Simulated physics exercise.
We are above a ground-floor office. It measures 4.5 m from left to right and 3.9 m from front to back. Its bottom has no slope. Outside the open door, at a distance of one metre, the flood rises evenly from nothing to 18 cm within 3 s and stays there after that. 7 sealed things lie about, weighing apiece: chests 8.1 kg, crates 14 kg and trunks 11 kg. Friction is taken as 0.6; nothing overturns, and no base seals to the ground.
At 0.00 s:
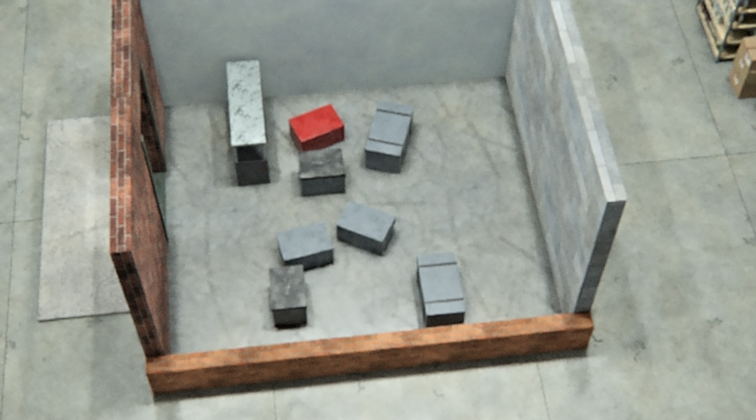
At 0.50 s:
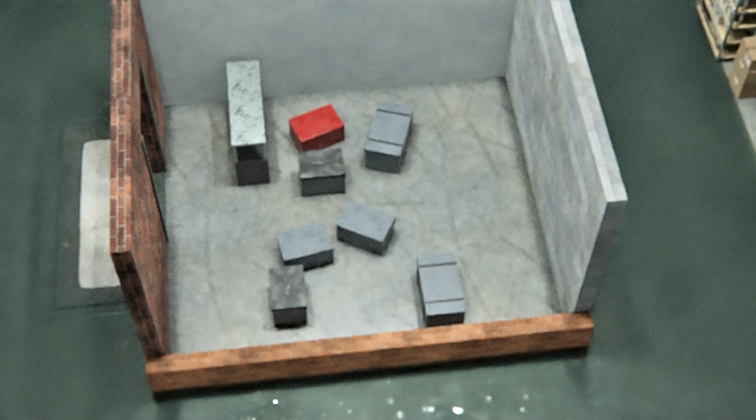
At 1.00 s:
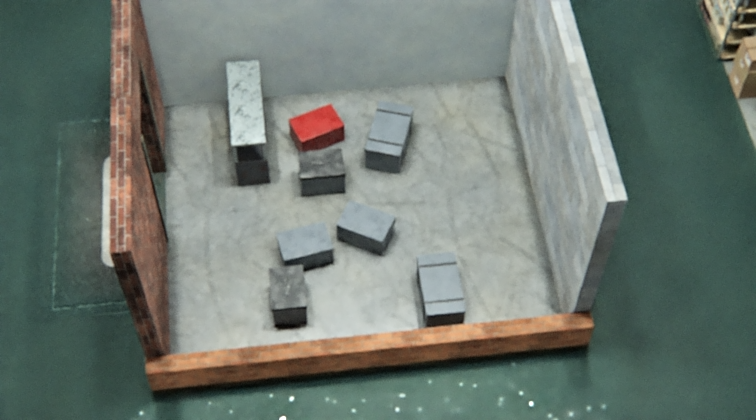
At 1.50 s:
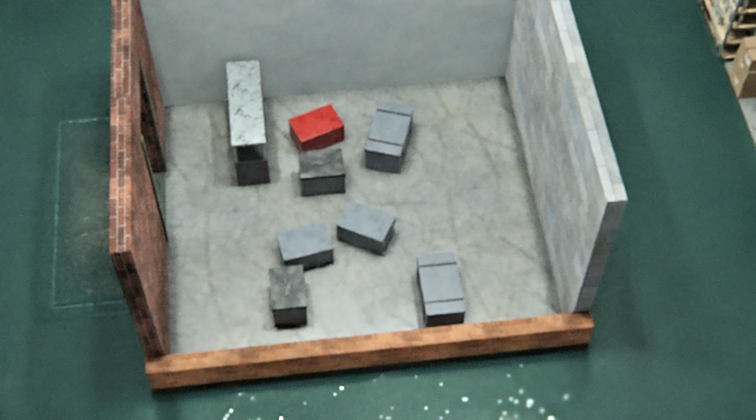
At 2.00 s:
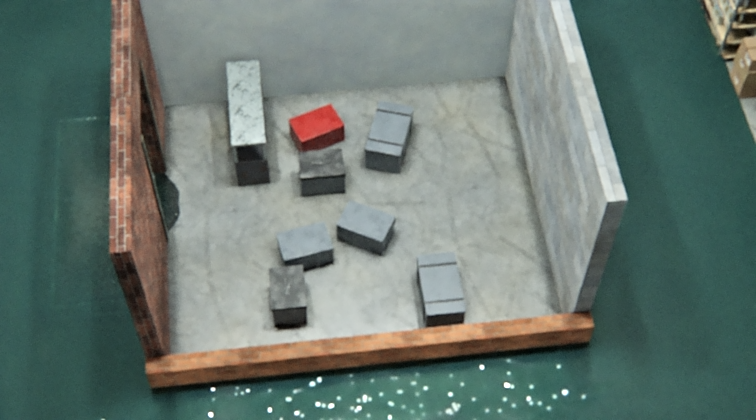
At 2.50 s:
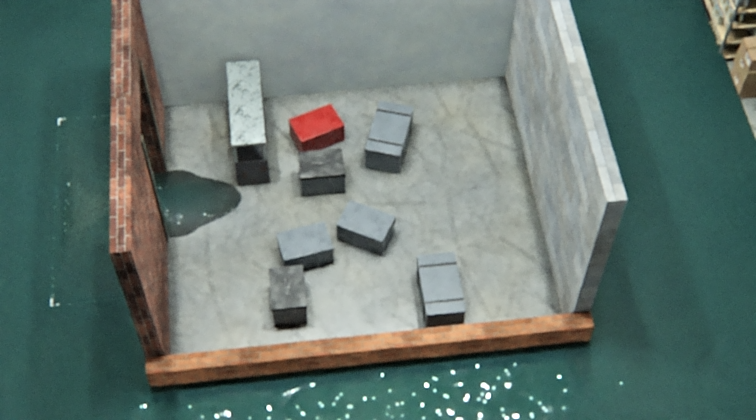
Dark green water spread across the ground outside the walled room, covered the pale slab on the left, then crept in through the doorway, while the red crate and grey boxes stayed still.
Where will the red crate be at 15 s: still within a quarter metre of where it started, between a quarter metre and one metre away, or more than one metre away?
It sits tight.
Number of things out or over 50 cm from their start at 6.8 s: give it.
I make it 1 by then.
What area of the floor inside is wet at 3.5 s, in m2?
Near 3.0 m2 in all.
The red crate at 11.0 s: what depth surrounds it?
Depth approx. 3 cm.
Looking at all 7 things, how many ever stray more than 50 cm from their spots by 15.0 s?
It works out to 6.
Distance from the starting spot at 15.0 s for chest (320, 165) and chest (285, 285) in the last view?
In turn: 30 cm, 120 cm.
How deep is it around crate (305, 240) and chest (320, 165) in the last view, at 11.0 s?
Close to 7 and 4 centimetres.
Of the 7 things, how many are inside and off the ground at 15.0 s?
At that instant the tally stands at 6.
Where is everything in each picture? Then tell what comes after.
The first picture shows the red crate at (316, 122) rests on the ground; 0.0 m2 under water; 0 of 7 have shifted.
The second picture shows the red crate at (316, 122), on the bottom; water covers 0.0 m2; 0 of 7 have shifted.
The third picture shows the red crate at (316, 122), on the bottom; water covers 0.0 m2; 0 of 7 have shifted.
The fourth picture shows the red crate at (316, 122), on the bottom; water covers 0.0 m2; 0 of 7 have shifted.
The fifth picture shows the red crate at (316, 122) rests on the ground; water covers 0.1 m2; 0 of 7 have shifted.
The sixth picture shows the red crate at (316, 122) rests on the ground; 0.6 m2 under water; 0 of 7 have shifted.
After 3.5 s the red crate is near (316, 122), 0.0 m from its start, aground; 0 afloat.
After 6.8 s the red crate is near (316, 122), 0.0 m from its start, aground; 1 afloat.
After 11.0 s the red crate is near (316, 122), 0.0 m from its start, aground; 5 afloat.
After 15.0 s the red crate is near (311, 123), 0.1 m from its start, aground; 6 afloat.
